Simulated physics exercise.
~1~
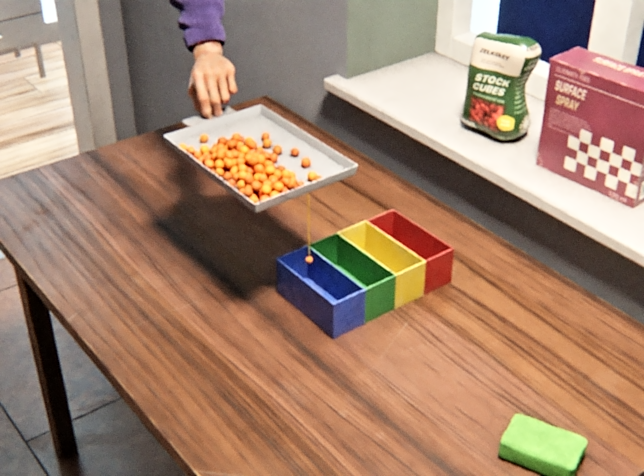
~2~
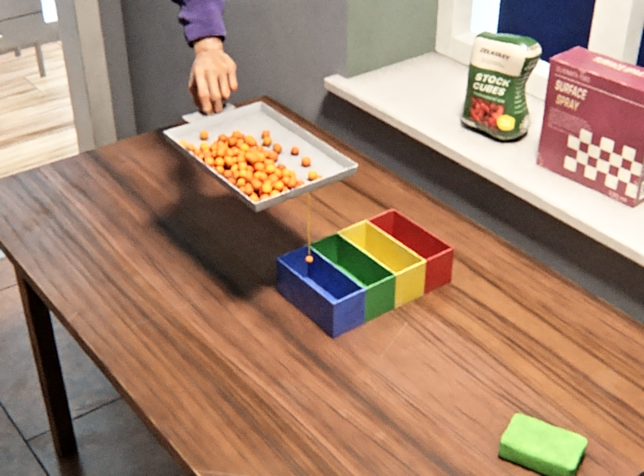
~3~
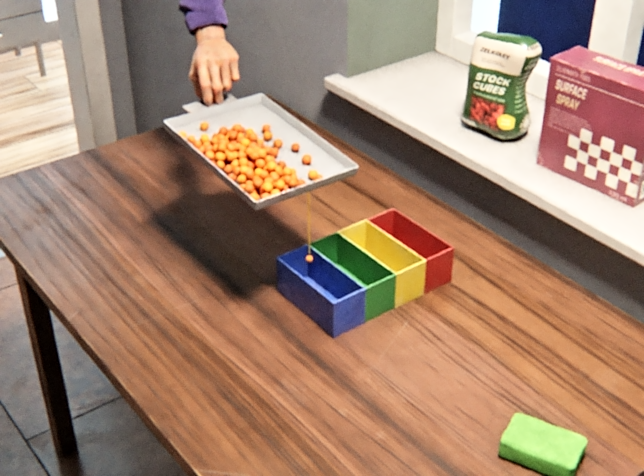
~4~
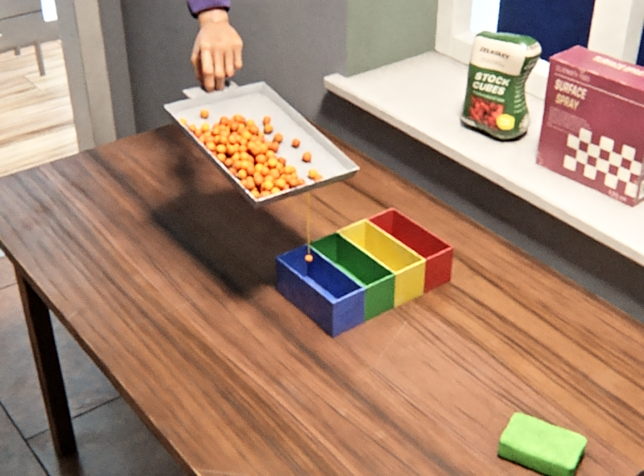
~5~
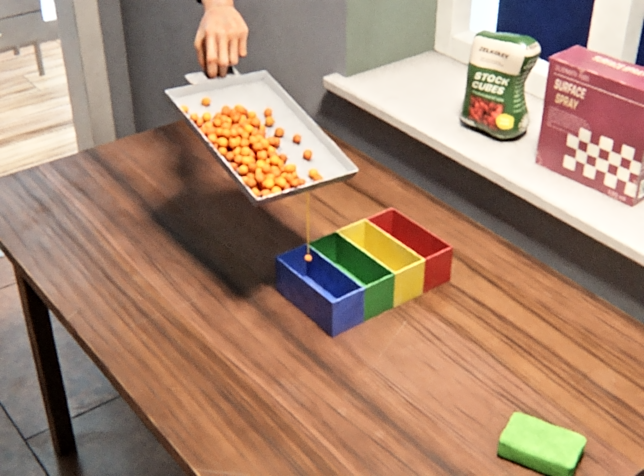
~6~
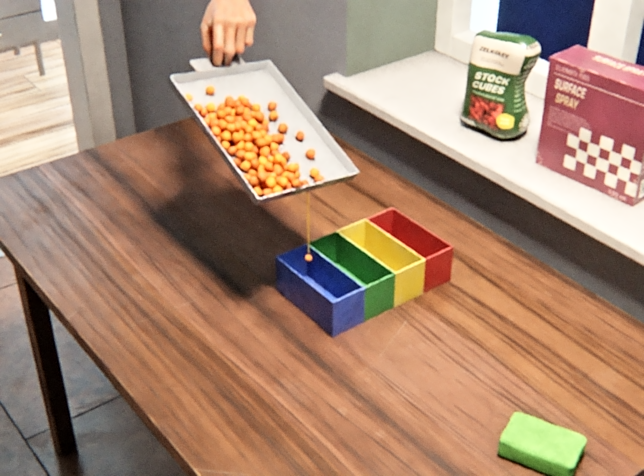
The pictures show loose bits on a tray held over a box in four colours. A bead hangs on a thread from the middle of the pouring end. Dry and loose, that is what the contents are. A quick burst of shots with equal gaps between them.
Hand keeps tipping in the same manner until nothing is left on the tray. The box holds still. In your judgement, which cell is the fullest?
In my judgement the green cell is fullest.
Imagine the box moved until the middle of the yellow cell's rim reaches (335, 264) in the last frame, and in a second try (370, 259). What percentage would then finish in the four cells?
Estimate: 70 % first, 90 % second.
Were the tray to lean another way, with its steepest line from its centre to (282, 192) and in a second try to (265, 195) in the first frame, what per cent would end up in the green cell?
Roughly 0 percent first and 0 percent second.
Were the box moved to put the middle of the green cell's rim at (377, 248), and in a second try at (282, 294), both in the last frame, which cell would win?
Going by the two tries in order: The blue one, then that red cell.
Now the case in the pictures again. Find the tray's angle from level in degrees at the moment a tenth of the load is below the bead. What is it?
Roughly 75 degrees from level.
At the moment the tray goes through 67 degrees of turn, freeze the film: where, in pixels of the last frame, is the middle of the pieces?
Look close to (309, 167) in the last picture.
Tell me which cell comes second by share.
That blue cell.
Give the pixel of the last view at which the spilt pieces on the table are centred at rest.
Middle in the last view: Roughly (363, 351).
Shortly afterwards, tray tipped steeply; the bulk on the tray; only a few in the blue cell; near a quarter falling or outside the box.
Next, tray tipped past a quarter turn; near two thirds on the tray; a little in the blue cell; a little in the green cell; only a few in the yellow cell; a little falling or outside the box.
Some moments later, tray tipped past a quarter turn; near a third in the green cell; near a quarter in the blue cell; a little in the yellow cell; near a third falling or outside the box.
In the end, tray tipped past a quarter turn; near a third in the green cell; near a quarter in the blue cell; a little in the yellow cell; none at all in the red cell; near a third outside the box.
